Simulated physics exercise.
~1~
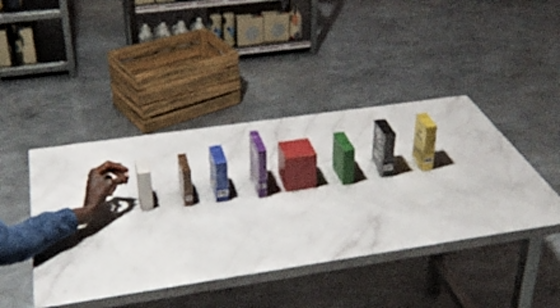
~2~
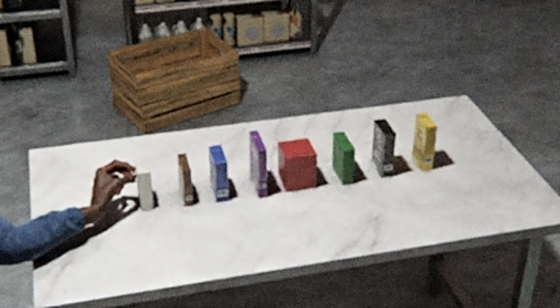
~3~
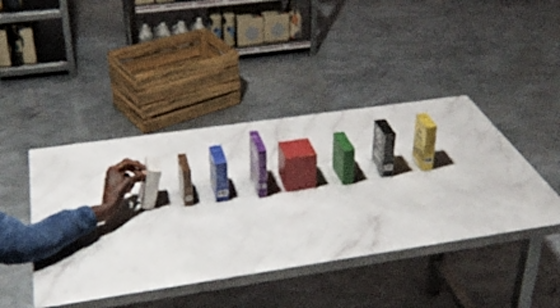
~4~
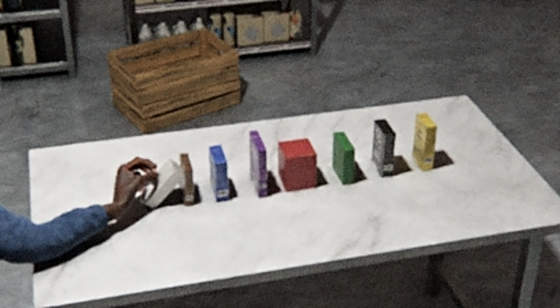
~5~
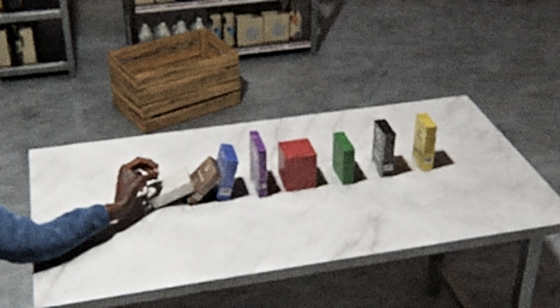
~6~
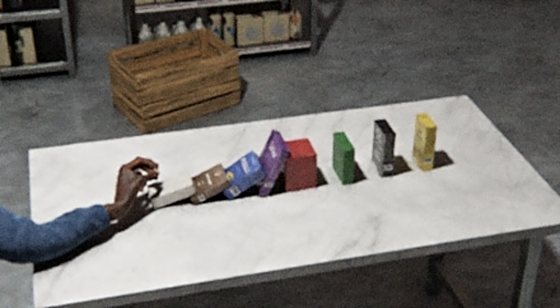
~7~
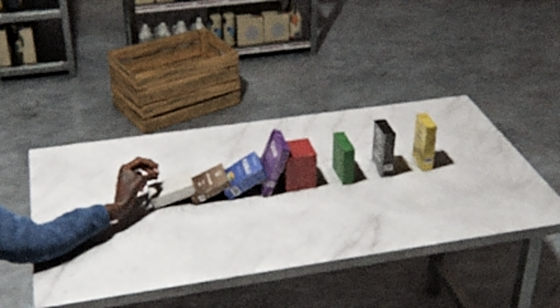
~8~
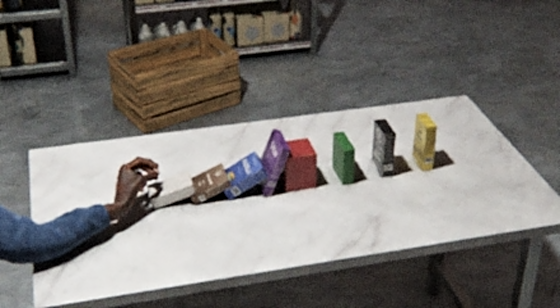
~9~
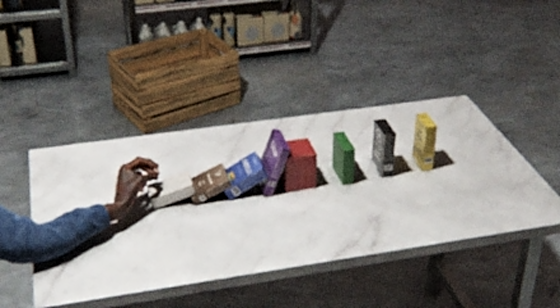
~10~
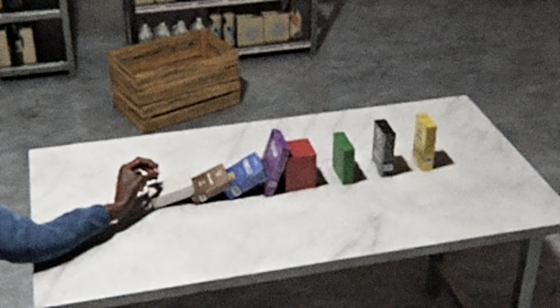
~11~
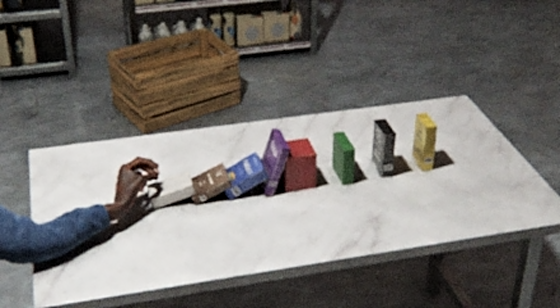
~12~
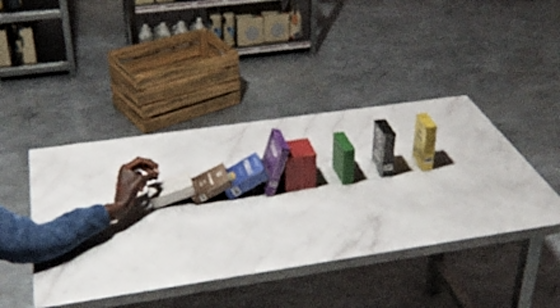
On a marble-topped table, a hand tips a white block rightward, toppling brown and blue packets, the purple one leaning against a standing red block.
